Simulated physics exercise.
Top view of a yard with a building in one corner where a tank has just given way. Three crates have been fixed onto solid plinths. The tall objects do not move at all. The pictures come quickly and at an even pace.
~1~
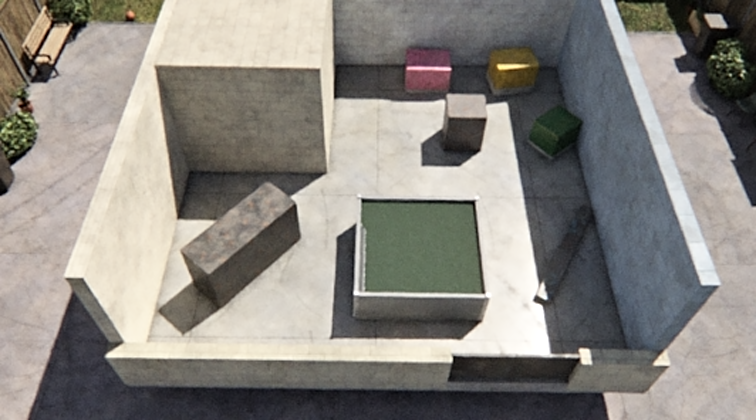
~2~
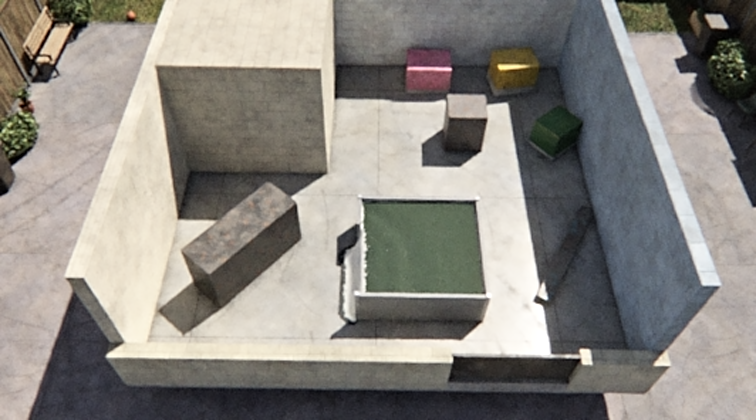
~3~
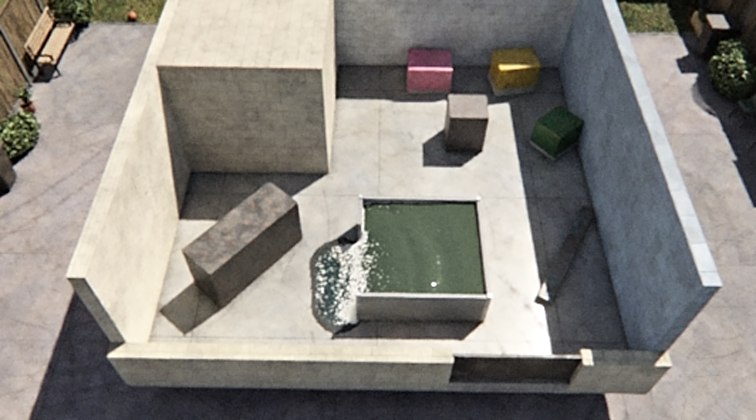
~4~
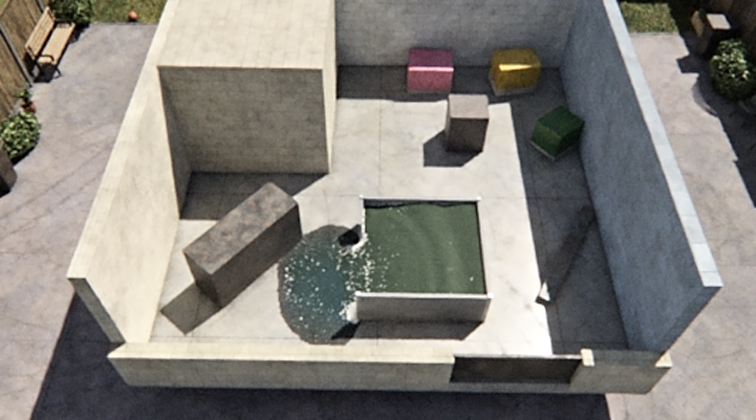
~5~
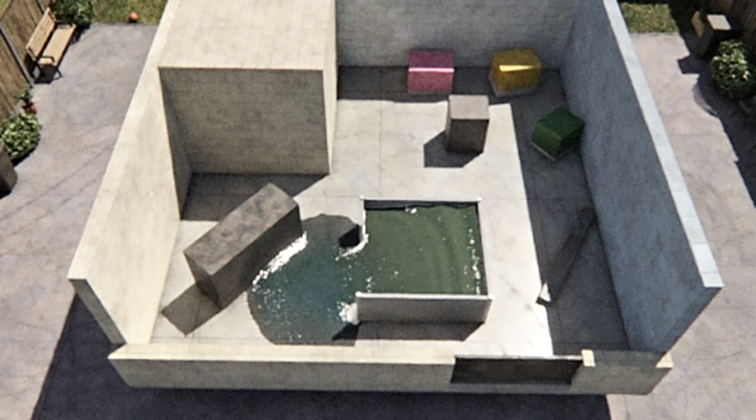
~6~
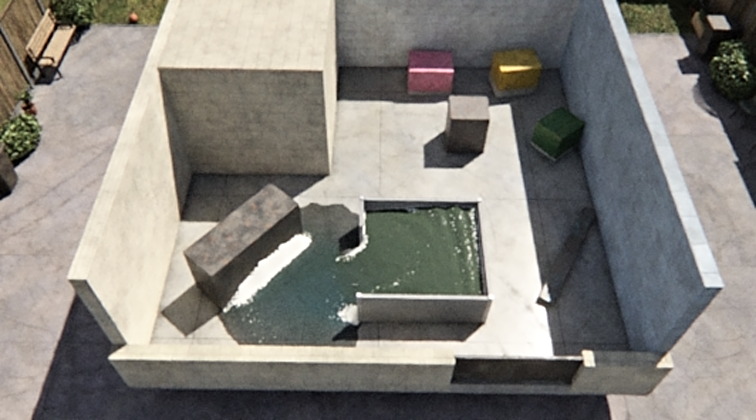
In a walled concrete yard seen from above, green water sits still in a square tank until its left side opens; water pours out leftward, spreads across the floor and foams against a long grey block.
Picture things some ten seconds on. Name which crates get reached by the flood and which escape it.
In order: The pink crate will be a dry one; the green crate will be a wet one; the yellow crate will be a dry one.
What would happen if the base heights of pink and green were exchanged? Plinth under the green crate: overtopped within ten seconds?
I'd say the green crate gets swamped.
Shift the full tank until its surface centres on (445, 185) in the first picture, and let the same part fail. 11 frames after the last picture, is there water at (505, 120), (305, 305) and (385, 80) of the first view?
Untouched, submerged, untouched.
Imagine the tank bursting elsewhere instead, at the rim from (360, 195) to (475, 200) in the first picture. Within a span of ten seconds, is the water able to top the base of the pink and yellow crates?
My take: The pink one gets flooded, while the yellow one gets flooded.
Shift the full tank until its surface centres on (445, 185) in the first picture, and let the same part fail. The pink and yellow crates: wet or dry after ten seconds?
Pink: Not reached; yellow: Not reached.
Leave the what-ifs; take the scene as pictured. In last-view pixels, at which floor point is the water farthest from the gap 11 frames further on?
My guess would be about (192, 176).
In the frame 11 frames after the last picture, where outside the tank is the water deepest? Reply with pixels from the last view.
I would choose the pixel (144, 365).
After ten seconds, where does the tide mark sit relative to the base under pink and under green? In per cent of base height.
About 70 percent and about 220 percent.
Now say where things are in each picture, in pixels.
In the first frame, the tank at (420, 246) is whole and still.
In the second frame, the front is at (350, 318), out from the gap at (360, 275).
In the third frame, water pours out at (361, 276) and has run to (329, 325).
In the fourth frame, the front is at (286, 260), out from the gap at (361, 276).
In the fifth frame, water pours out at (362, 277) and has run to (252, 287).
In the sixth frame, water pours out at (362, 278) and has run to (226, 315).
A moment on, water covers 20 % of the floor; the pink crate not reached, the green crate not reached, the yellow crate not reached.
Next, water covers 25 % of the floor; the pink crate not reached, the green crate not reached, the yellow crate not reached.
Then, water covers 40 % of the floor; the pink crate not reached, the green crate not reached, the yellow crate not reached.
Later, water covers 65 % of the floor; the pink crate water round its plinth, the green crate not reached, the yellow crate not reached.
In the end, water covers 90 % of the floor; the pink crate stayed above the water, the green crate was topped, the yellow crate stayed above the water.
